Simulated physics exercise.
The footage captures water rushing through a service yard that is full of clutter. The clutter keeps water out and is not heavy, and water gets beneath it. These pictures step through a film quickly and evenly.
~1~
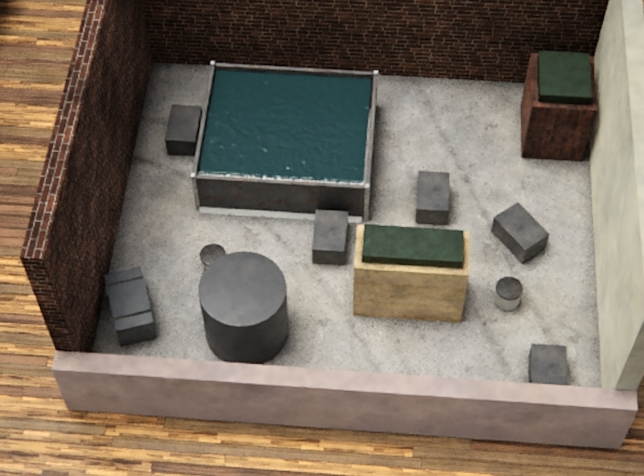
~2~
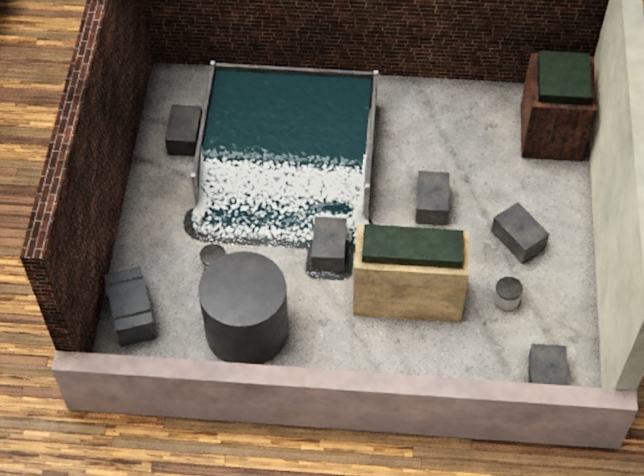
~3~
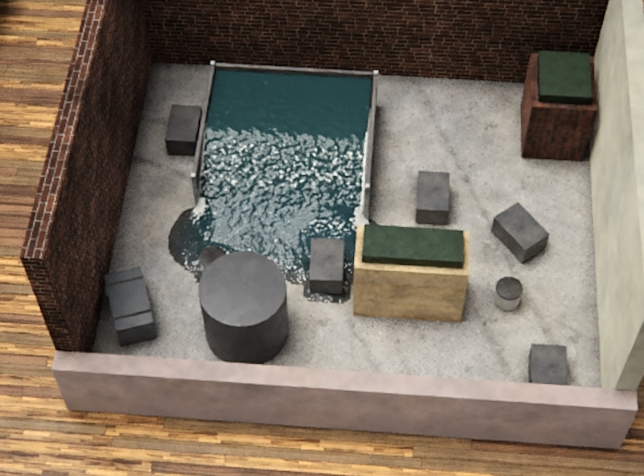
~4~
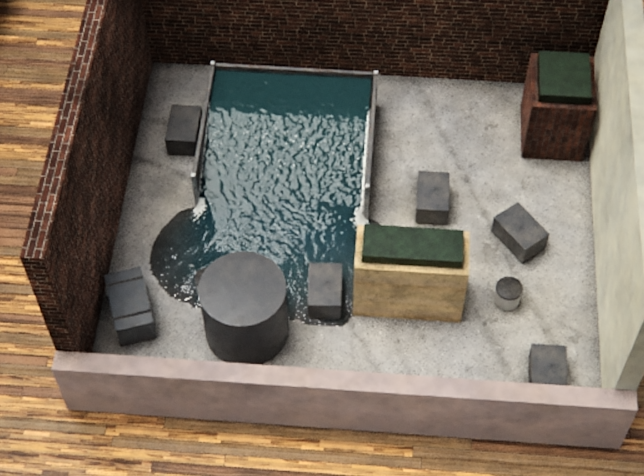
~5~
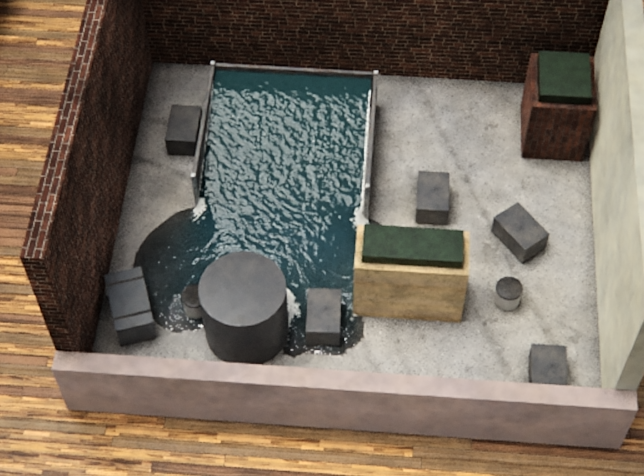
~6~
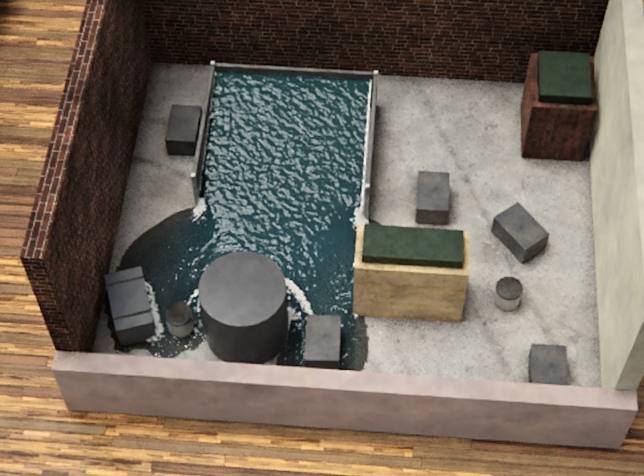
The footage shows water rushing from an open-fronted tank into a cluttered walled yard, spreading around a large dark cylinder; a grey crate slides toward the front wall, then a small pail drifts forward and left past the cylinder.
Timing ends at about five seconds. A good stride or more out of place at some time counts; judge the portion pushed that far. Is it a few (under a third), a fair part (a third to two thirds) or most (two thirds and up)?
Most.
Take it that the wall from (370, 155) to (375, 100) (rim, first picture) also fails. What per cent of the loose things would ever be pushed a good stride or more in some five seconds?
Near 50 in a hundred.
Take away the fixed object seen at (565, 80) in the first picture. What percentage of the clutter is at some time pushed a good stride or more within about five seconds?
Roughly 90 per cent.
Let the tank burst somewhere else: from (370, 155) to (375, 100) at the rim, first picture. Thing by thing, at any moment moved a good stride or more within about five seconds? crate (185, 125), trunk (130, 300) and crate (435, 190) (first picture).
Well, in order they come out as below the mark, below the mark and over the mark.
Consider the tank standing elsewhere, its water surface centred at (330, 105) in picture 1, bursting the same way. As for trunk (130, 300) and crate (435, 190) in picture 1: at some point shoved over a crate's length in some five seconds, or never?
Respectively: Got displaced that much and lacked the distance.
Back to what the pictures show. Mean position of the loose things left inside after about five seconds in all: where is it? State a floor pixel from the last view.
Estimate: Close to (388, 218) px.
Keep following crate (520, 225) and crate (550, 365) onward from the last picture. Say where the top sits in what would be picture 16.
My guess is around (544, 212) and around (589, 362).
A moment on, 2 of 8 are well off their spots; 2 afloat.
Next, 2 of 8 are well off their spots; 3 afloat.
Later, 5 of 8 are well off their spots; 6 afloat.
In the end, 7 of 8 are well off their spots, and 7 have been at some point; 7 afloat.
